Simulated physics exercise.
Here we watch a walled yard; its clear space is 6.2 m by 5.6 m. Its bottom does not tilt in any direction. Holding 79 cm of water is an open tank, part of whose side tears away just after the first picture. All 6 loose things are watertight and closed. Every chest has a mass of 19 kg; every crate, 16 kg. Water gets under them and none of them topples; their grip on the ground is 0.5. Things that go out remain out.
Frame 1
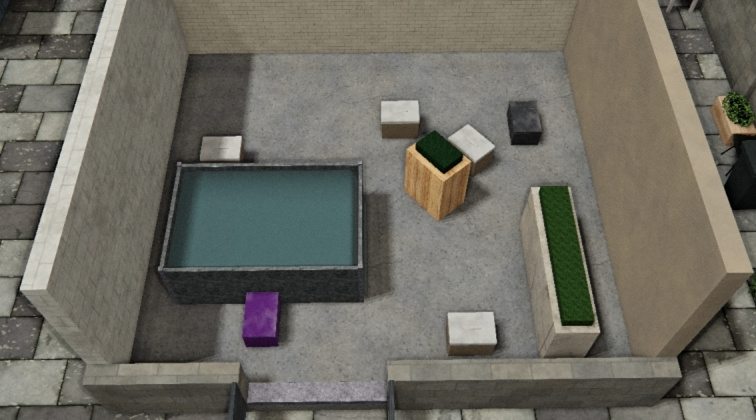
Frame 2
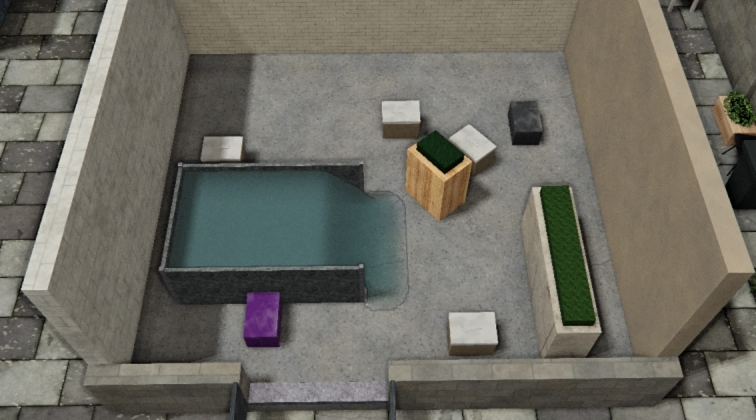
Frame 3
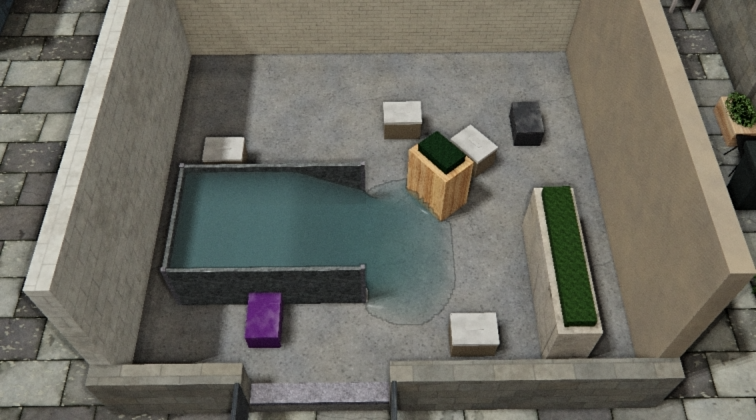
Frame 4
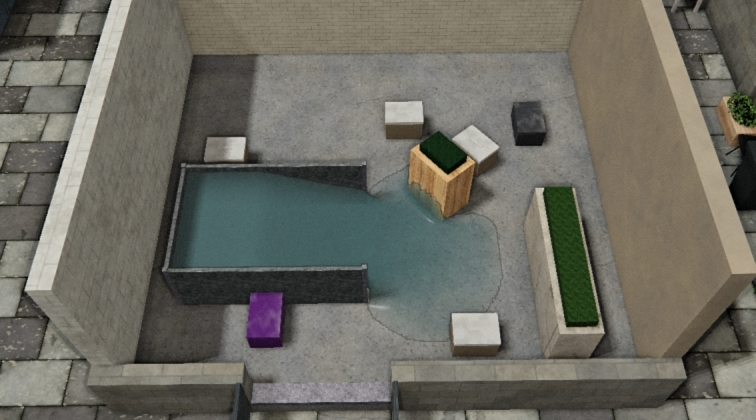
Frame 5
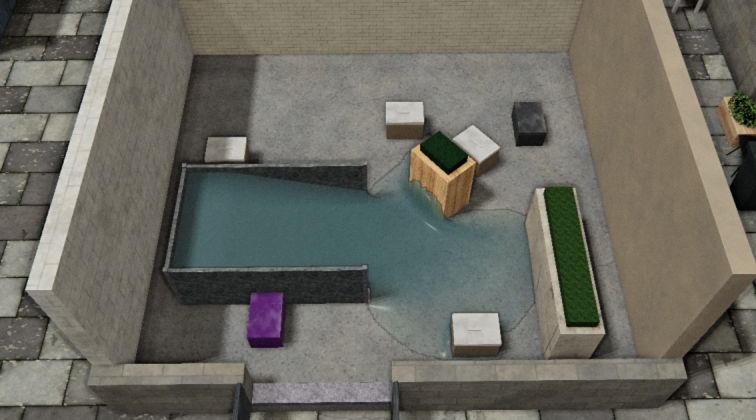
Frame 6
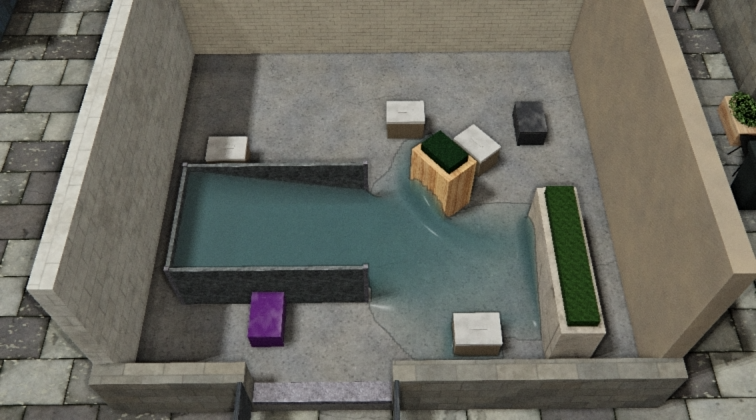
In a walled yard, the right side of a tank of water gave way, and water spread across the ground around a wooden planter to the long planter, while the crates stayed put.
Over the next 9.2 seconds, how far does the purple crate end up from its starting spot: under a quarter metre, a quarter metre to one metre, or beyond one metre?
Result: Long travel.
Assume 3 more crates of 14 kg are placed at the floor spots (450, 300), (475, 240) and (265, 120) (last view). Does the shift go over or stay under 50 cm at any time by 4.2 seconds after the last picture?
Respectively: Greater, greater, smaller.
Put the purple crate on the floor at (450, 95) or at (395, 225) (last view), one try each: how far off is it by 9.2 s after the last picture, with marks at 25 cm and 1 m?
One after the other: It is taken far off, and then it is taken far off.
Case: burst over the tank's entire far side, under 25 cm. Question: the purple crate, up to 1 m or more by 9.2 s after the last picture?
The purple crate simply inches along.
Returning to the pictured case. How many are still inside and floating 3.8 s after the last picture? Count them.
At that time, 4.
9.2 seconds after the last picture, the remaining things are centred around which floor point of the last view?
Mean floor pixel: About (316, 173).
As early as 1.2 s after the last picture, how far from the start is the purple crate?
It is about 0 cm out of place by then.
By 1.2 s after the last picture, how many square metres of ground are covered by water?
Around 19 m2 of it.
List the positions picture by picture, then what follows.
The first picture shows the purple crate at (261, 314) rests on the ground; 3.5 m2 under water; 0 of 6 have shifted.
The second picture shows the purple crate at (262, 314) rests on the ground; 4.5 m2 under water; 0 of 6 have shifted.
The third picture shows the purple crate at (263, 315), on the bottom; water covers 5.6 m2; 0 of 6 have shifted.
The fourth picture shows the purple crate at (265, 315), on the bottom; 6.8 m2 under water; 0 of 6 have shifted.
The fifth picture shows the purple crate at (265, 315), on the bottom; water covers 8.0 m2; 0 of 6 have shifted.
The sixth picture shows the purple crate at (266, 314), on the bottom; 8.8 m2 under water; 0 of 6 have shifted.
Then, 1.2 s after the last picture the purple crate is near (266, 314), 0.0 m from its start, aground; 0 of 6 are out; 1 afloat.
Then, 3.8 s after the last picture the purple crate is near (144, 324), 1.4 m from its start, afloat; 0 of 6 are out; 4 afloat.
Then, 6.2 s after the last picture the purple crate is near (183, 168), 2.6 m from its start, aground; 0 of 6 are out; 2 afloat.
Then, 9.2 s after the last picture the purple crate is near (289, 118), 3.1 m from its start, afloat; 0 of 6 are out; 4 afloat.
